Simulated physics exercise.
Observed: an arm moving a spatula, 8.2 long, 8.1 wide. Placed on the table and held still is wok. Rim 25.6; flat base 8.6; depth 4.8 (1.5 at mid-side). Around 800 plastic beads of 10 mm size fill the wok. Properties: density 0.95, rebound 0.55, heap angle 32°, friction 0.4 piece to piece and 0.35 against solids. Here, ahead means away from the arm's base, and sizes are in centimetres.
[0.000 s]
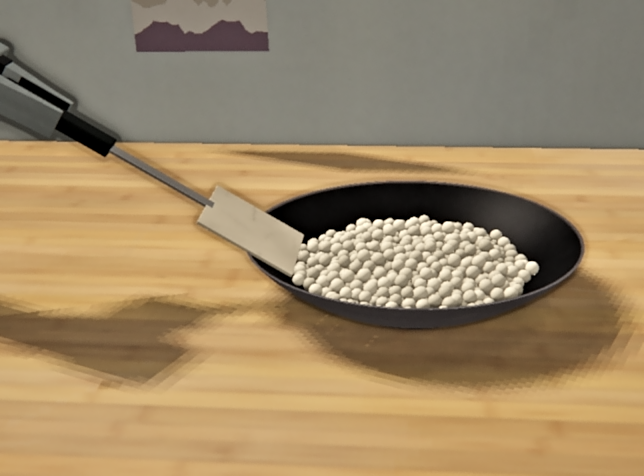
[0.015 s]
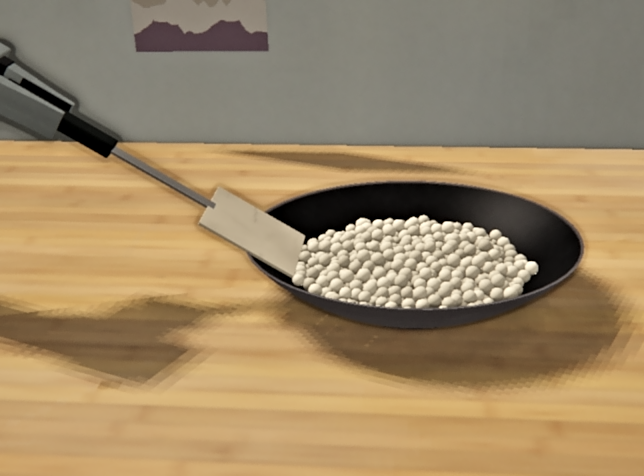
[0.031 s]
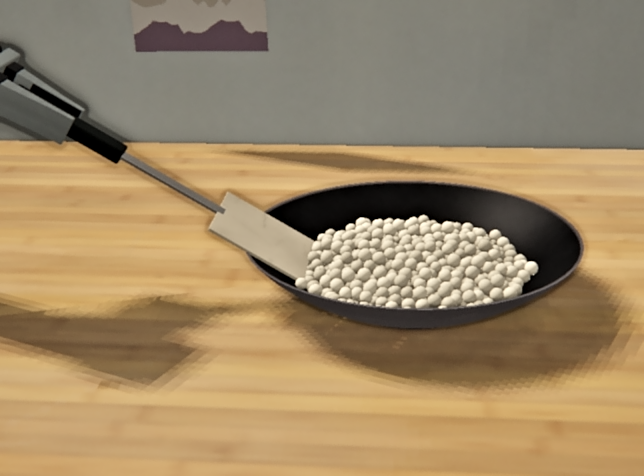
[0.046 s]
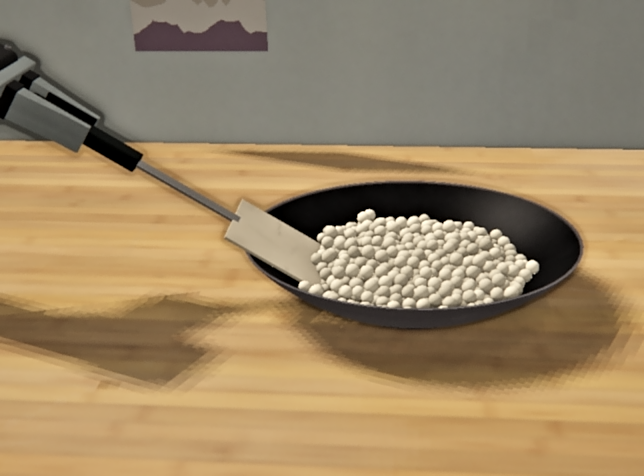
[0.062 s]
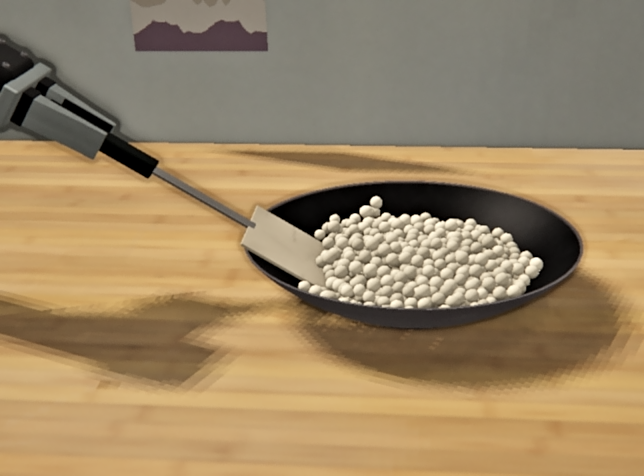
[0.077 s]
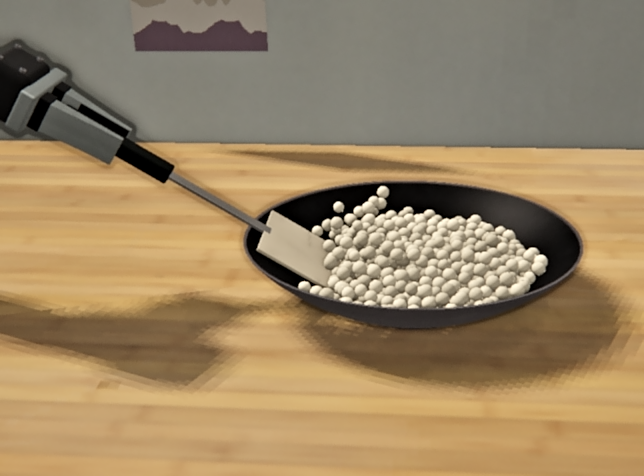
At first, a robotic arm holds a spatula almost still at the left edge of a dark wok filled with white beads on a wooden table. The spatula then slides right and slightly down into the beads, pushing them gently, and a few rise near the back rim while the wok stays still.
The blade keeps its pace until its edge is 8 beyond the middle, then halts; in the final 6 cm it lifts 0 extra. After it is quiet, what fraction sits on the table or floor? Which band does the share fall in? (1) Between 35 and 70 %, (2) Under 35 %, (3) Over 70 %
2.
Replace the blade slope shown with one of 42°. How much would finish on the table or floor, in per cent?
30 %.
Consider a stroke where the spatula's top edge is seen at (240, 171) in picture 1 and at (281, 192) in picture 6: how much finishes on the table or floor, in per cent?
My guess would be close to 30 per cent.
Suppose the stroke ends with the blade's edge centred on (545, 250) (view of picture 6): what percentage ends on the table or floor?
Something near 50 in a hundred.
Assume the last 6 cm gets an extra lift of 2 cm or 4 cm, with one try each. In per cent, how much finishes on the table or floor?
Result, in order: Approx. 35 % and 35 %.
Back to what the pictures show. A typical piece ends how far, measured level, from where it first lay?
8 cm.
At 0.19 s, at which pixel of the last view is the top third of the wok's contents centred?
The middle lies somewhere about (497, 236).
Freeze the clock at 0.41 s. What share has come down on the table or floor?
Some 25 per cent of the load.
After 0.13 s, sloping 31°, highest piece 6 above the table; 800 in the wok.
After 0.19 s, sloping 31°, highest piece 7 above the table; 796 in the wok, 4 on the blade or in flight.
After 0.41 s, sloping 31°, highest piece 7 above the table; 590 in the wok, 196 on the table or floor, 14 on the blade or in flight.
After 1.46 s, sloping 31°, highest piece 6 above the table; 585 in the wok, 215 on the table or floor.
In the end, 585 in the wok, 215 on the table or floor. That is 27 % on the table or floor.
